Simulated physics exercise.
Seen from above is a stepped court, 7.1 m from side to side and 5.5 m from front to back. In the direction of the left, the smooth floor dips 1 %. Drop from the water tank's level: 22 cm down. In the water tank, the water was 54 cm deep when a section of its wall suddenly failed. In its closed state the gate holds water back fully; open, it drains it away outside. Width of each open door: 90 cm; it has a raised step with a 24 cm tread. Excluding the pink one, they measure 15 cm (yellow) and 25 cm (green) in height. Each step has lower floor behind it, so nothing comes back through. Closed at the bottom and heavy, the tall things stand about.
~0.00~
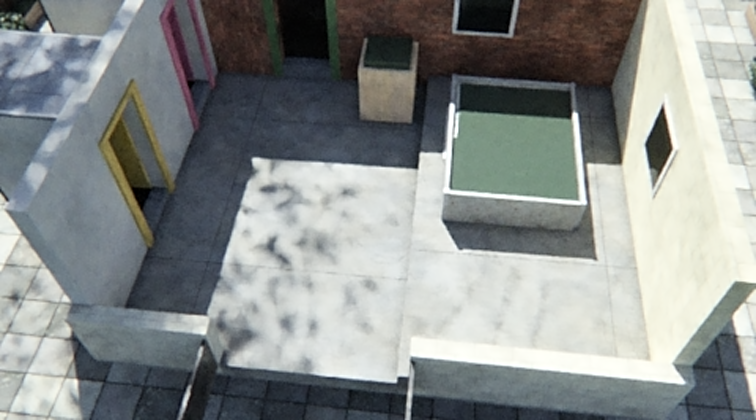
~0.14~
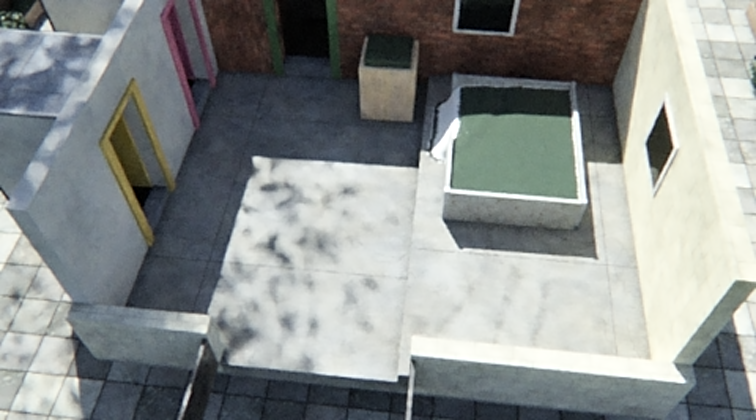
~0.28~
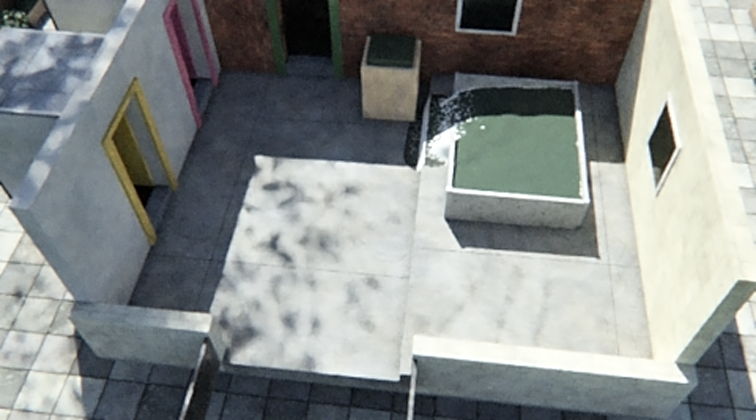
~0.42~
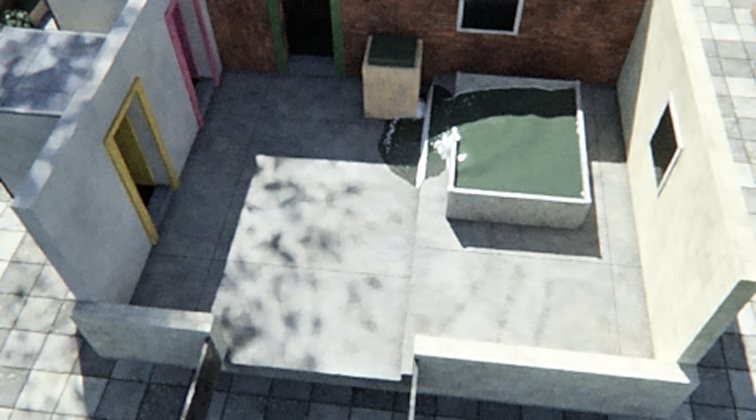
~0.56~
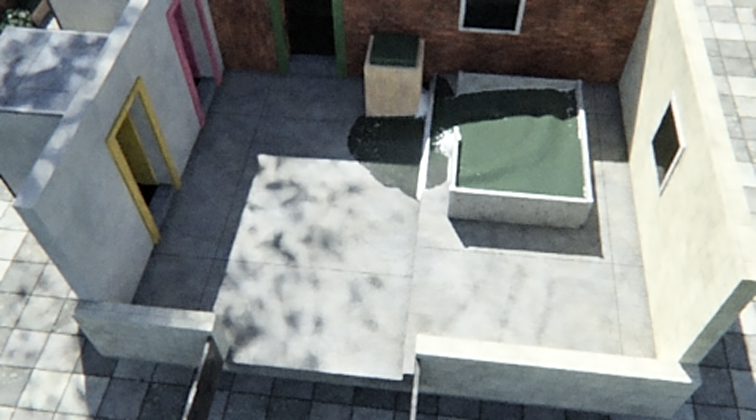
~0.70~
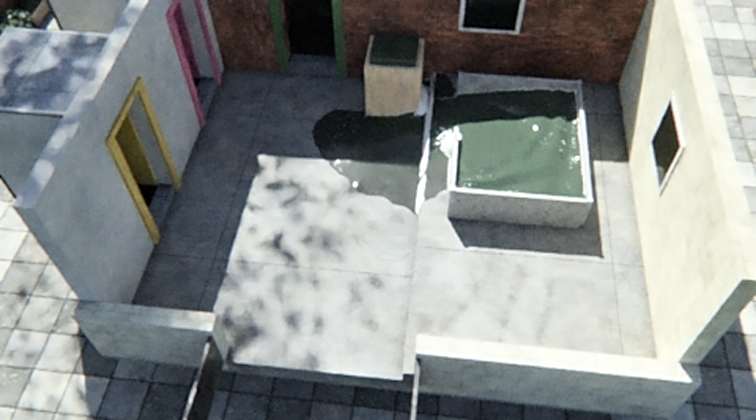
Dark green water pouring from the left side of a raised tank and spreading leftward across the grey floor of a walled court.
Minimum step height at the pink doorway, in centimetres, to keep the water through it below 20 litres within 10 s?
19 cm.
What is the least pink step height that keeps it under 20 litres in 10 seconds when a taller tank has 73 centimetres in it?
About 27 centimetres.
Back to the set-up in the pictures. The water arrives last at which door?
That would be the yellow one.
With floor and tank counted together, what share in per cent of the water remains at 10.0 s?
Share still there: Approx. 88 percent.
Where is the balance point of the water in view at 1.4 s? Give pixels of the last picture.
It lies near (474, 150) in the last picture.
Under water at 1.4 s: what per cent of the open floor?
Wet share: Around 25 %.
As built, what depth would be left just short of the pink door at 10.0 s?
Depth: Near 11.5 cm.
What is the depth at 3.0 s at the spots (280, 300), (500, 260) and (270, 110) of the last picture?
Taking the spots in order: About 0, 0 and 5 centimetres.
After 1.4 s water covers 25 % of the floor, deepest (52 cm) near (424, 113); 4 cm at the pink door, 0 litres in over its 22 cm step.
After 3.0 s water covers 45 % of the floor, deepest (39 cm) near (424, 113); 27 cm at the pink door, 3 litres in over its 22 cm step.
After 10.0 s water covers 75 % of the floor, deepest (16 cm) near (427, 92); 12 cm at the pink door, 9 litres in over its 22 cm step.
At the pink door as built, the water arrived by 1.4 s and peaked near 27 cm at 3.0 s.
Run again over the same 10 s with other heights there, 31 litres in over 17.5 cm, 6 litres over 23.5 cm. The limit of 20 litres is kept from about 19 cm up.
